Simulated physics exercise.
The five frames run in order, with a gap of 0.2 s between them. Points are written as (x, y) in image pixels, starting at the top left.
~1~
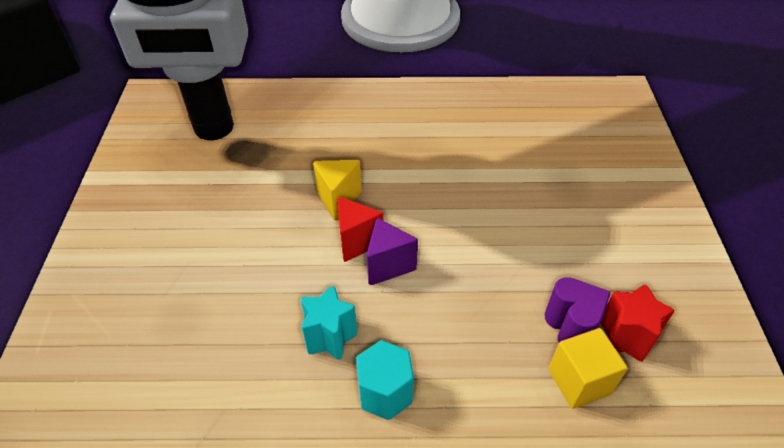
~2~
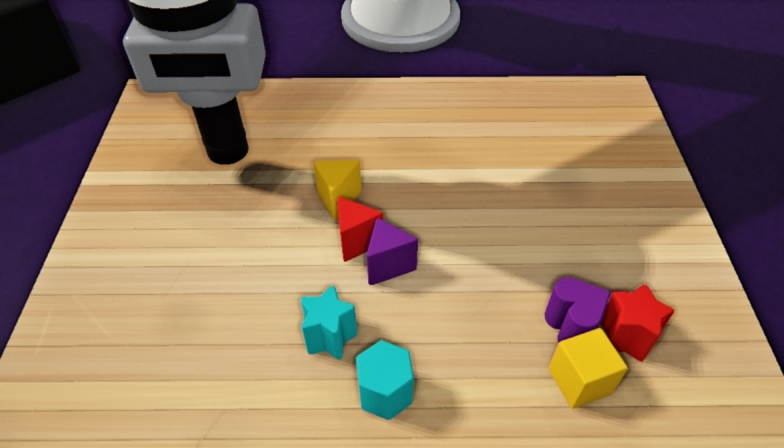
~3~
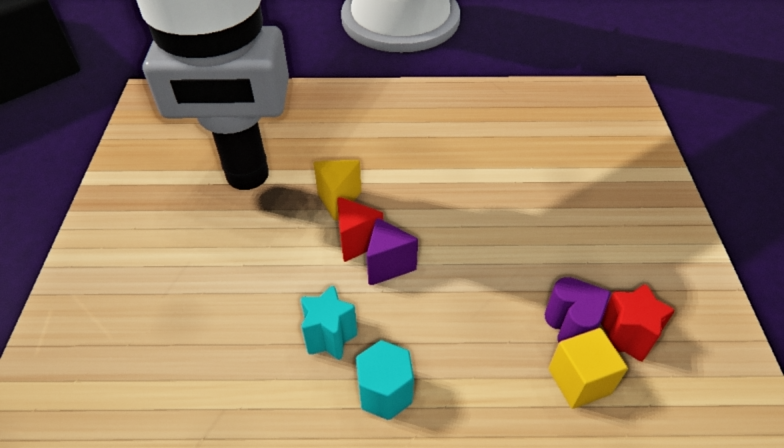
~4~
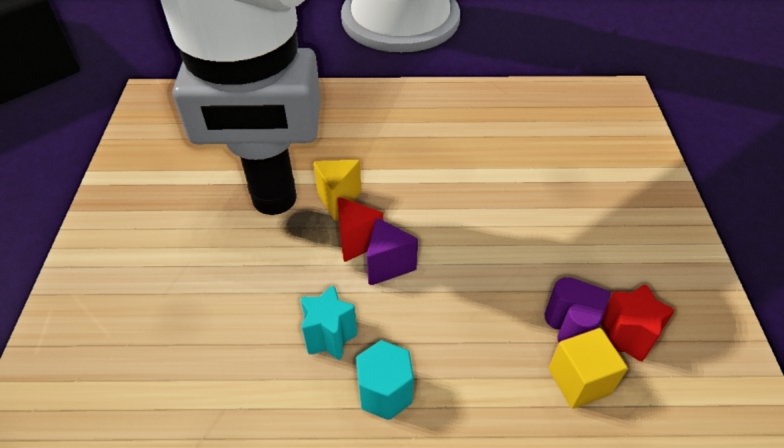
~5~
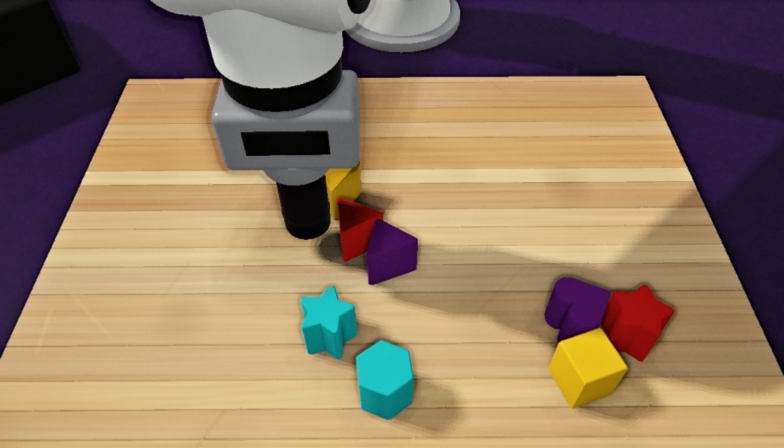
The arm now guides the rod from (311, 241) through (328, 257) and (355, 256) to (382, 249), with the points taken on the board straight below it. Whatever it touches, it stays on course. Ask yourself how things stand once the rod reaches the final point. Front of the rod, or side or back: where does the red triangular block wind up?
The red triangular block stays in front.
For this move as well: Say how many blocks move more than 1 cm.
Two blocks, no more.
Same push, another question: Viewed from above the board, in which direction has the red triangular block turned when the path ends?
In a top view, it turns counterclockwise.
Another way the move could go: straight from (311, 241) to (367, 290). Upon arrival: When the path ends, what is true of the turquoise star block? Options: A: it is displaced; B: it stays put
Answer: B.
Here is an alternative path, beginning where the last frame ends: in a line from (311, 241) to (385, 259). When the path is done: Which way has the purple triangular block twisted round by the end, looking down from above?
Its spin: Clockwise.
On the path given first. Halfway along, rod (340, 242); red triangular block (373, 212), turned 30° anticlockwise; purple triangular block (392, 237), turned 20° clockwise.
At the end, rod (382, 232); yellow triangular block in place; red triangular block (409, 198), turned 35° anticlockwise; purple triangular block (413, 240), turned 35° clockwise.
